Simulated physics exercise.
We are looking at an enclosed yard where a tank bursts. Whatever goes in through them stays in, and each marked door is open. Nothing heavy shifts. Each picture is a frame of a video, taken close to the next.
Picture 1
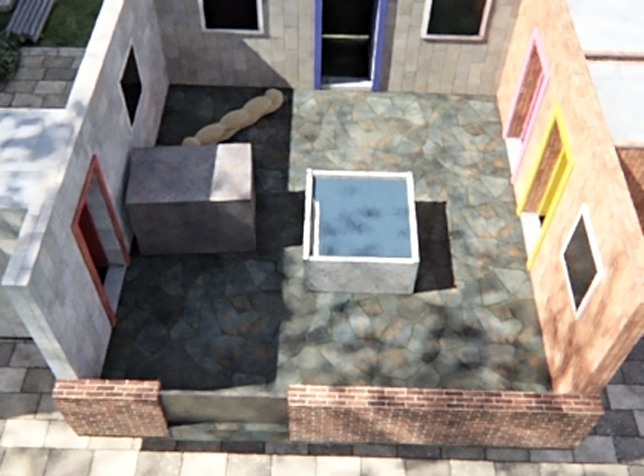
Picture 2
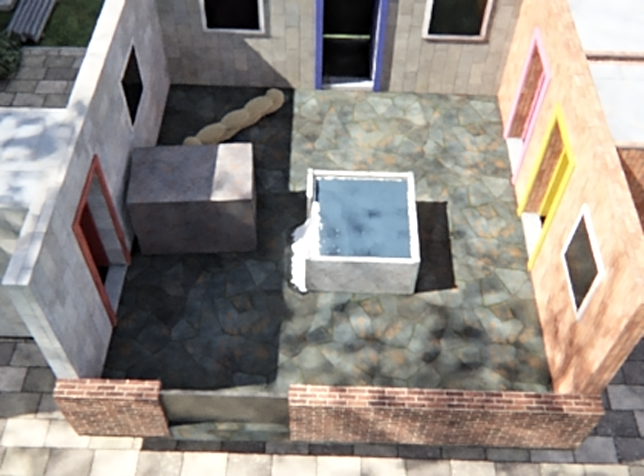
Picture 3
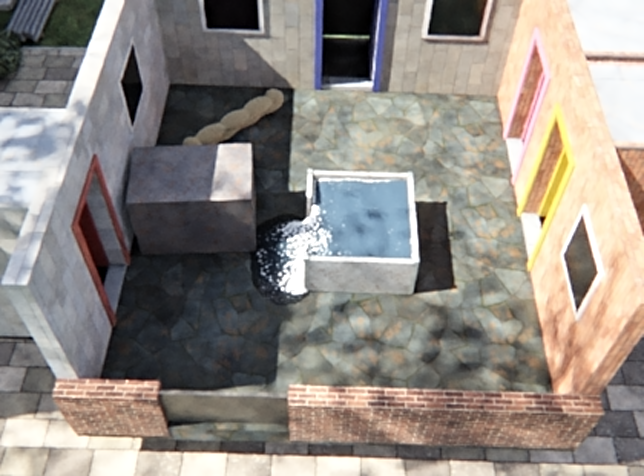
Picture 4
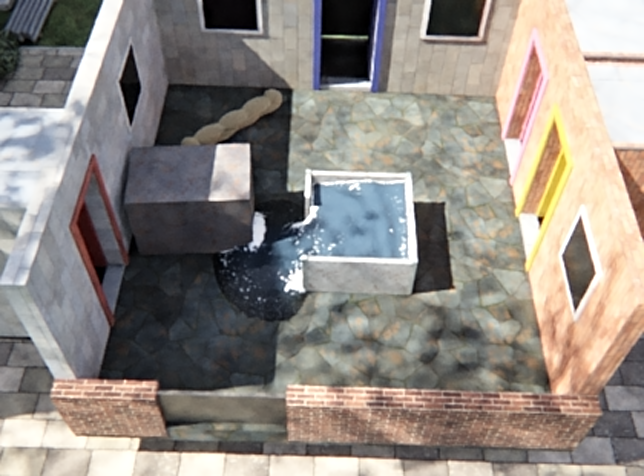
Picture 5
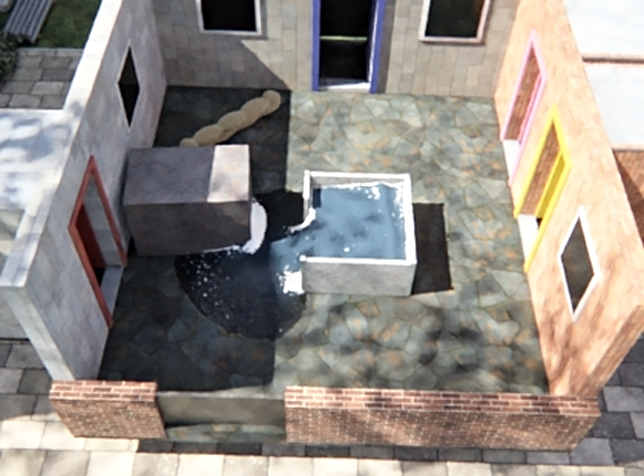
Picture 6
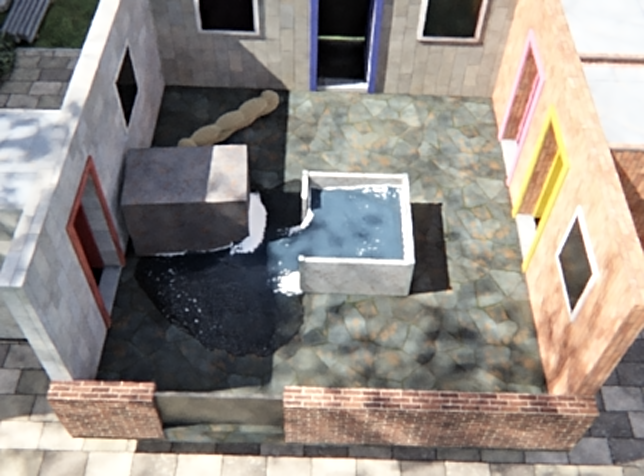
Water bursting from the left side of a square tank in a walled yard, spreading left across the stone floor past a grey block.
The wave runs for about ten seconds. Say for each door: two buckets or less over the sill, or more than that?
Red door - more, blue door - two or less, yellow door - two or less, pink door - two or less.
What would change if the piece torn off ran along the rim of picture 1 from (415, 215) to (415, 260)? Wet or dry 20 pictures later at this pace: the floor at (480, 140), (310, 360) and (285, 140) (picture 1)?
Taking the points in order: Swamped, swamped and unwetted.
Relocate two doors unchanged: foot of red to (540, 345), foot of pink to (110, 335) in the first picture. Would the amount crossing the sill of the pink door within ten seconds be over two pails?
Well, the pink one simply runs past it.
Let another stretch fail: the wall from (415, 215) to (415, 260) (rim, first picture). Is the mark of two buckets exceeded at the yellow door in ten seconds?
I'd say the yellow door crosses the line.
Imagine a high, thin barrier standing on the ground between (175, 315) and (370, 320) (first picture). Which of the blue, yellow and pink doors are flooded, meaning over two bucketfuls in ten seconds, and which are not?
Door by door, blue comes in under, yellow comes in under, pink comes in under.
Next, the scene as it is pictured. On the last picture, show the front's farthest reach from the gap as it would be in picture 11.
Roughly (96, 381).
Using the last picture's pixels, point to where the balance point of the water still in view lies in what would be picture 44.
Near pixel (306, 267).
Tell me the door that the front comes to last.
Result: The door marked yellow.
A moment on, water covers 25 % of the floor; the red door over two buckets in, the blue door not reached, the yellow door not reached, the pink door not reached.
Next, water covers 35 % of the floor; the red door far over two buckets in, the blue door wet at the sill, nothing in, the yellow door not reached, the pink door not reached.
Then, water covers 40 % of the floor; the red door far over two buckets in, the blue door wet at the sill, nothing in, the yellow door not reached, the pink door not reached.
Later, water covers 70 % of the floor; the red door far over two buckets in, the blue door wet at the sill, nothing in, the yellow door not reached, the pink door wet at the sill, nothing in.
In the end, water covers 75 % of the floor; the red door far over two buckets in, the blue door wet at the sill, nothing in, the yellow door wet at the sill, nothing in, the pink door wet at the sill, nothing in.
